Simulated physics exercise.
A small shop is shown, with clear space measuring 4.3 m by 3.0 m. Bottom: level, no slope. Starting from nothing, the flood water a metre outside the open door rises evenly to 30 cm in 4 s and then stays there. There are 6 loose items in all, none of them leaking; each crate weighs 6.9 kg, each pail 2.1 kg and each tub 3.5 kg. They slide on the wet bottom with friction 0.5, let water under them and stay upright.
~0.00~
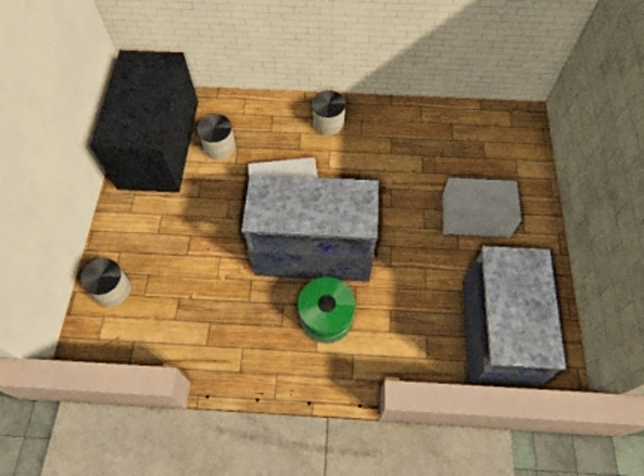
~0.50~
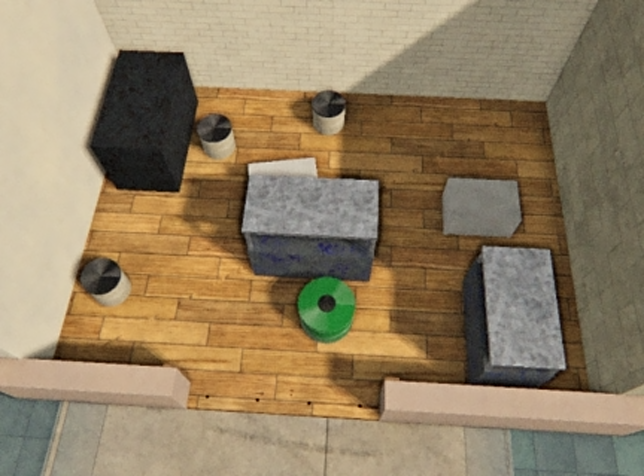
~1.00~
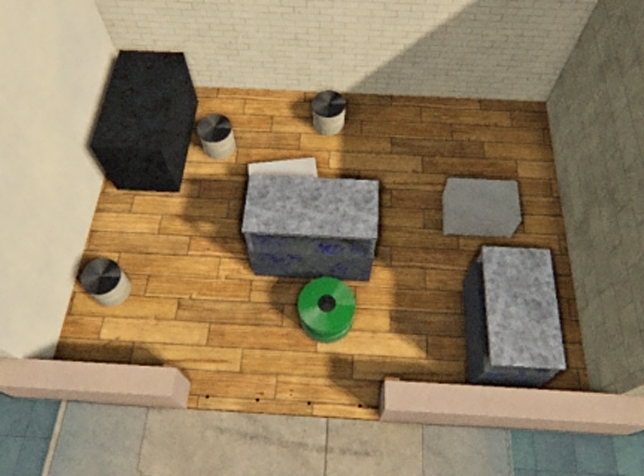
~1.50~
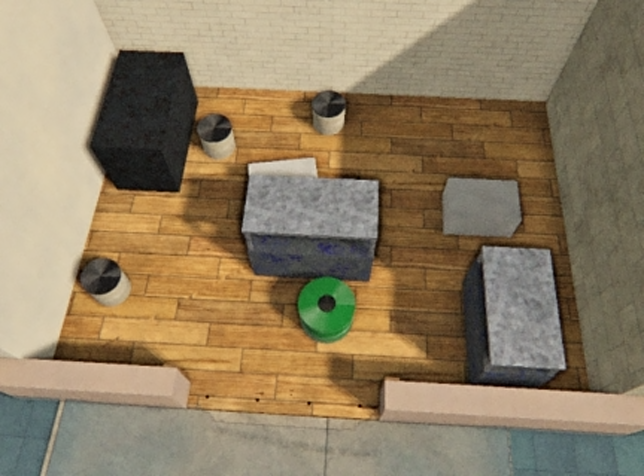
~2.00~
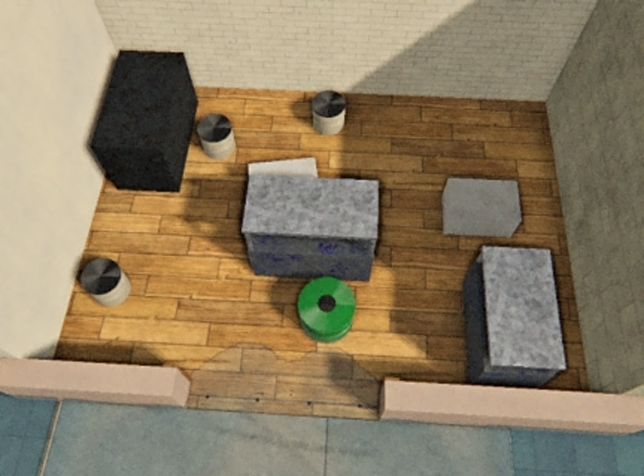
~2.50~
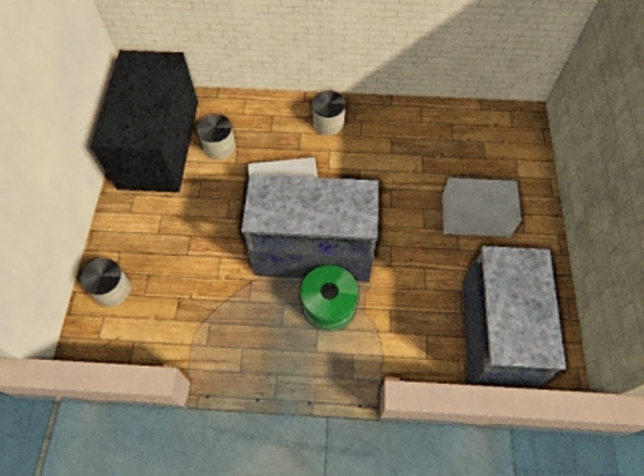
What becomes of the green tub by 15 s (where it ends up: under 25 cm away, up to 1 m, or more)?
Displacement: Moderate.
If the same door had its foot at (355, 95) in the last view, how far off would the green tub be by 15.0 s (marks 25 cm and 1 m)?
The green tub remains where it was.
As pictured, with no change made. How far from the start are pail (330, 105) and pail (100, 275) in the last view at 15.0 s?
The first is 30 cm from its start, the second 40 cm.
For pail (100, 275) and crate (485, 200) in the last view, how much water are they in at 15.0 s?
About 22 and 27 cm.
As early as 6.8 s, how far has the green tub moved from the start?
Shift: About 80 cm.
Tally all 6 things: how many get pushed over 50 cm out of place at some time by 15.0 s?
The total is 6.
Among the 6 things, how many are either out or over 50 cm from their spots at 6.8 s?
The answer is 5.
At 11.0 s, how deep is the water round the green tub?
I'd put it at about 24 cm.
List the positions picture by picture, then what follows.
The first frame shows the green tub at (327, 304) rests on the ground; water covers 0.0 m2; 0 of 6 have shifted.
The second frame shows the green tub at (327, 304) rests on the ground; 0.0 m2 under water; 0 of 6 have shifted.
The third frame shows the green tub at (327, 304), on the bottom; water covers 0.0 m2; 0 of 6 have shifted.
The fourth frame shows the green tub at (327, 304) rests on the ground; water covers 0.0 m2; 0 of 6 have shifted.
The fifth frame shows the green tub at (327, 304) rests on the ground; water covers 0.3 m2; 0 of 6 have shifted.
The sixth frame shows the green tub at (330, 291) rests on the ground, 10 cm from its start; 1.1 m2 under water; 1 of 6 have shifted.
After 3.5 s the green tub is near (404, 298), 0.6 m from its start, afloat; 1 afloat.
After 6.8 s the green tub is near (410, 348), 0.7 m from its start, afloat; 3 afloat.
After 11.0 s the green tub is near (415, 333), 0.7 m from its start, afloat; 6 afloat.
After 15.0 s the green tub is near (401, 333), 0.6 m from its start, afloat; 6 afloat.
